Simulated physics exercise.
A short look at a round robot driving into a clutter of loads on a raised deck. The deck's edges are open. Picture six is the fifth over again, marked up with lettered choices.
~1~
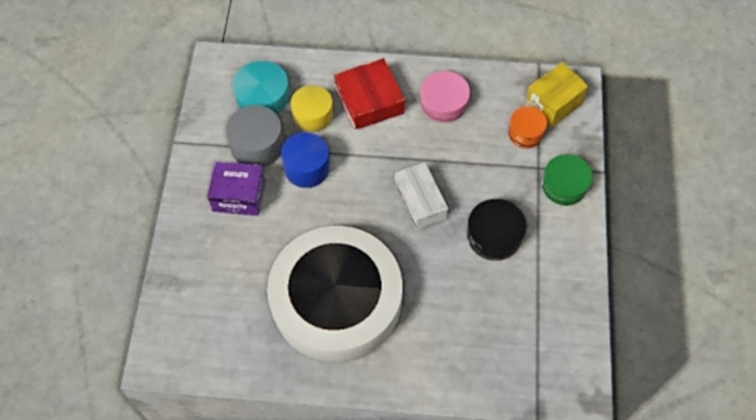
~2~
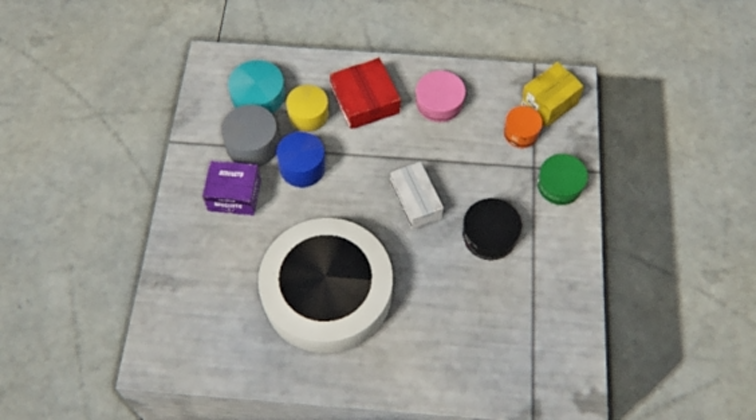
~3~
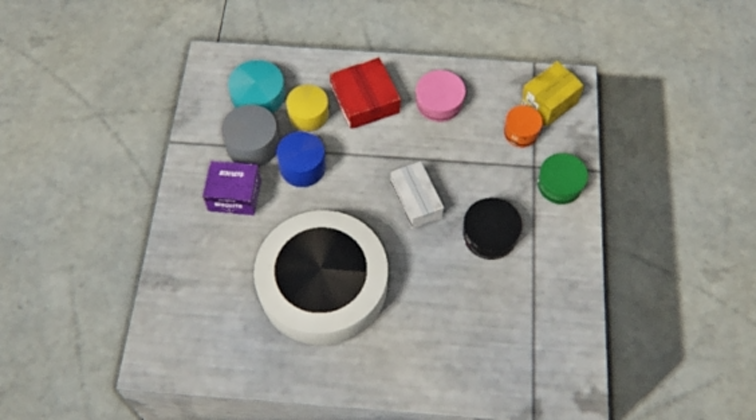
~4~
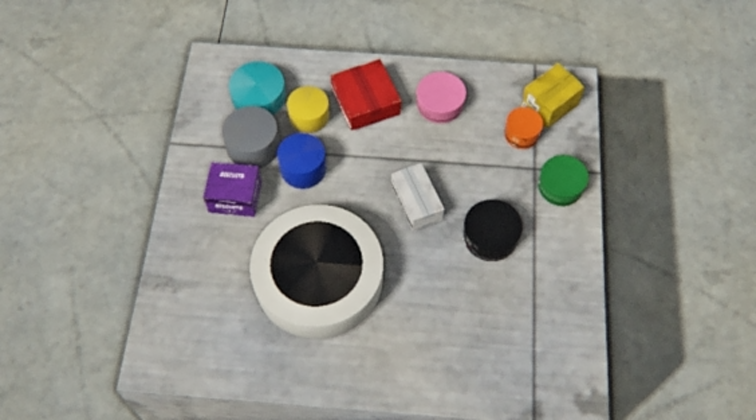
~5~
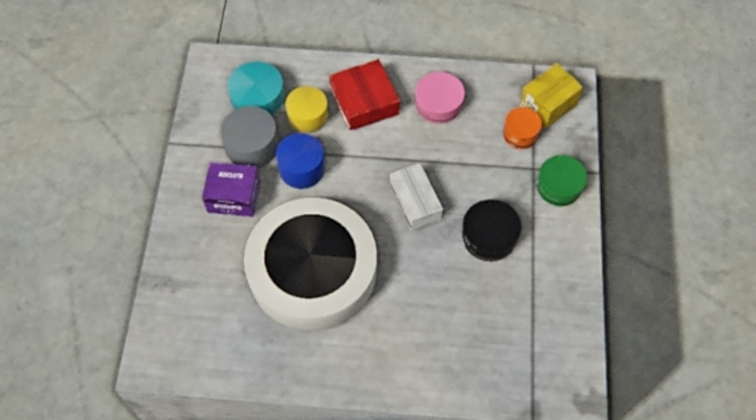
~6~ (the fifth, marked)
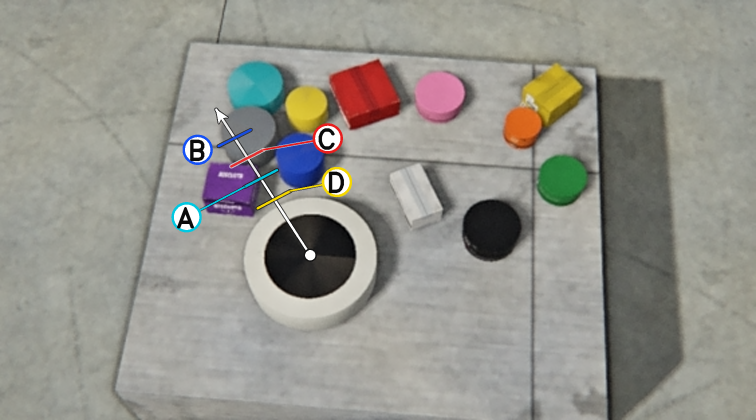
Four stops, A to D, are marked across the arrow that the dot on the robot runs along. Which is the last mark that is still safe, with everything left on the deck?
At C, and not beyond.
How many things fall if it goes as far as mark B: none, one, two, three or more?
By then, one.
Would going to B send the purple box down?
By then, yes.
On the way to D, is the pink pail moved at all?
By then, no.
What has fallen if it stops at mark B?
The purple box.
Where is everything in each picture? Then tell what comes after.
The first picture shows white box (421, 196); orange pail (527, 128); grey canister (255, 136).
The second picture shows robot (327, 284); red box (365, 94).
The third picture shows robot (322, 276); turquoise canister (257, 89).
The fourth picture shows robot (318, 270); purple box (233, 189).
The fifth picture shows robot (311, 263); yellow canister (307, 110); pink pail (440, 98); green pail (561, 181).
On the marked copy, A at (260, 179); B at (234, 138); C at (248, 158); D at (274, 199); the arrow from (310, 255) to (217, 110); the white dot at (310, 255).
Following C. Soon after the start, robot (288, 226); purple box (218, 176); blue canister (300, 152).
Later, robot (264, 191); purple box (193, 156); turquoise canister (257, 79).
In the end, robot (250, 167); purple box (174, 142); turquoise canister (258, 63); nothing has fallen.
As for the rest, A is safe but short; B drops the purple box; D is safe but short.
